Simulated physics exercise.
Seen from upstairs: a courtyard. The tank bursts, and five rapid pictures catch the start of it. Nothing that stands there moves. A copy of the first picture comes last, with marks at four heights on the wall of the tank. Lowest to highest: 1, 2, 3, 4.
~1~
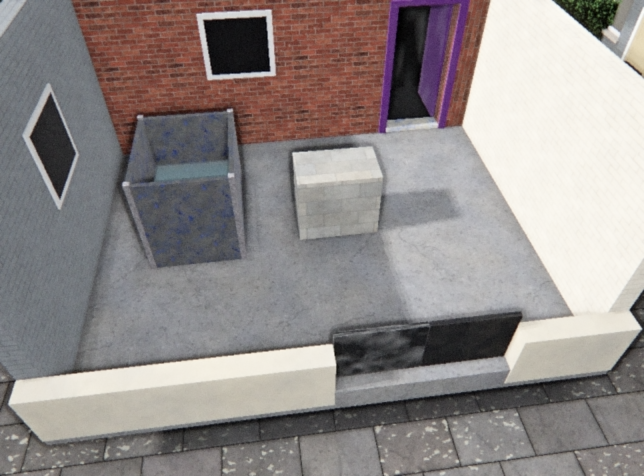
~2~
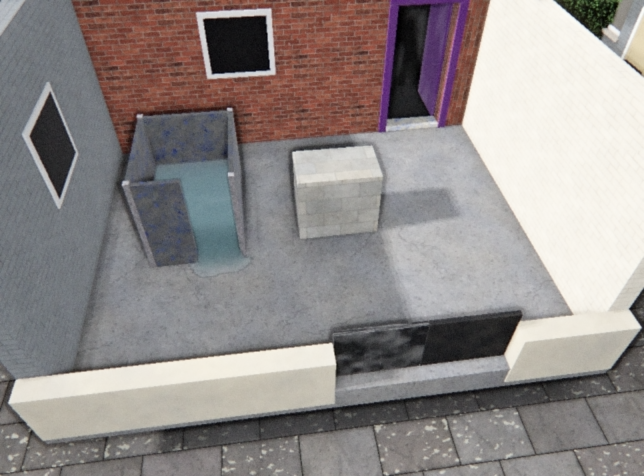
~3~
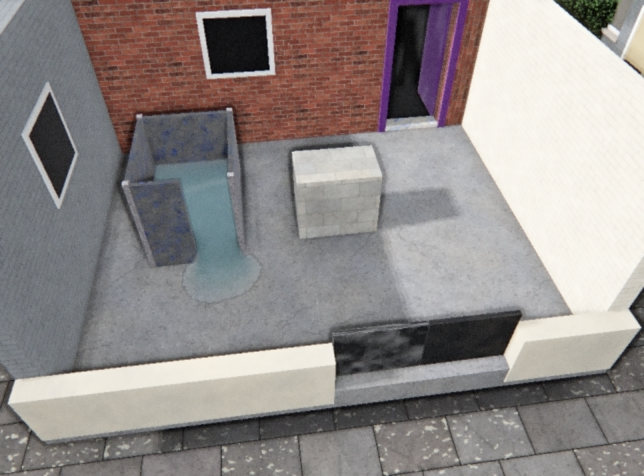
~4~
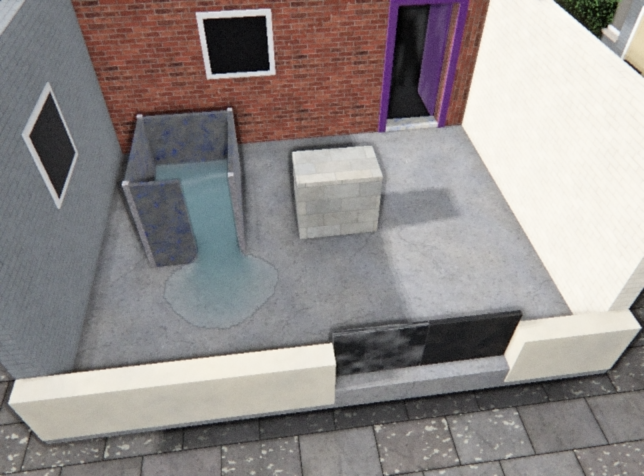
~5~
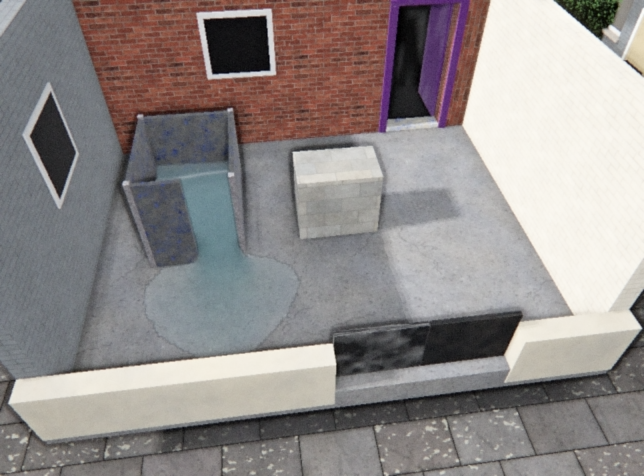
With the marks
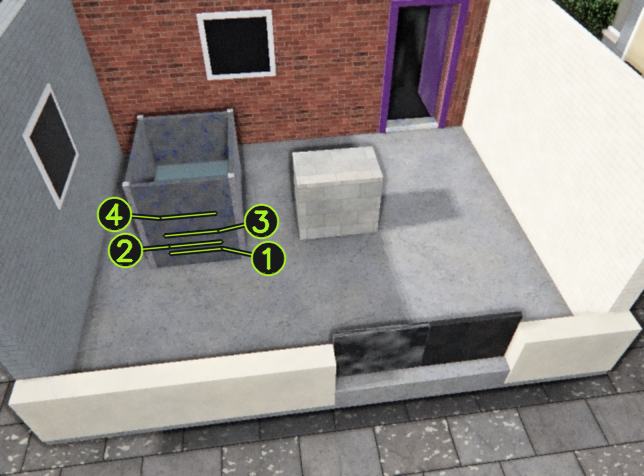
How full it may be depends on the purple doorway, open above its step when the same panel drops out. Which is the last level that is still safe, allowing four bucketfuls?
Choose 4.
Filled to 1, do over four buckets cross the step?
No, that is safe.
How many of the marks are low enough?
All four.
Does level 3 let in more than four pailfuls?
No, that is safe.
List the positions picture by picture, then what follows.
Water in the tank at rest, its middle at (194, 192); foot of the purple doorway at (411, 130); shut gate at (426, 331).
Water covers 1 % of the ground and shows as far out as (245, 262).
Water covers 2 % of the ground and shows as far out as (205, 296).
Water covers 5 % of the ground and shows as far out as (236, 317).
Water covers 9 % of the ground and shows as far out as (277, 304).
On the marked copy, 1 at (196, 251); 2 at (195, 244); 3 at (192, 233); 4 at (187, 215); from the bottom up 1, 2, 3, 4.
For level 1, nothing gets over.
For level 2, nothing gets over.
For level 3, nothing gets over.
For level 4, a splash gets over, under a bucket.
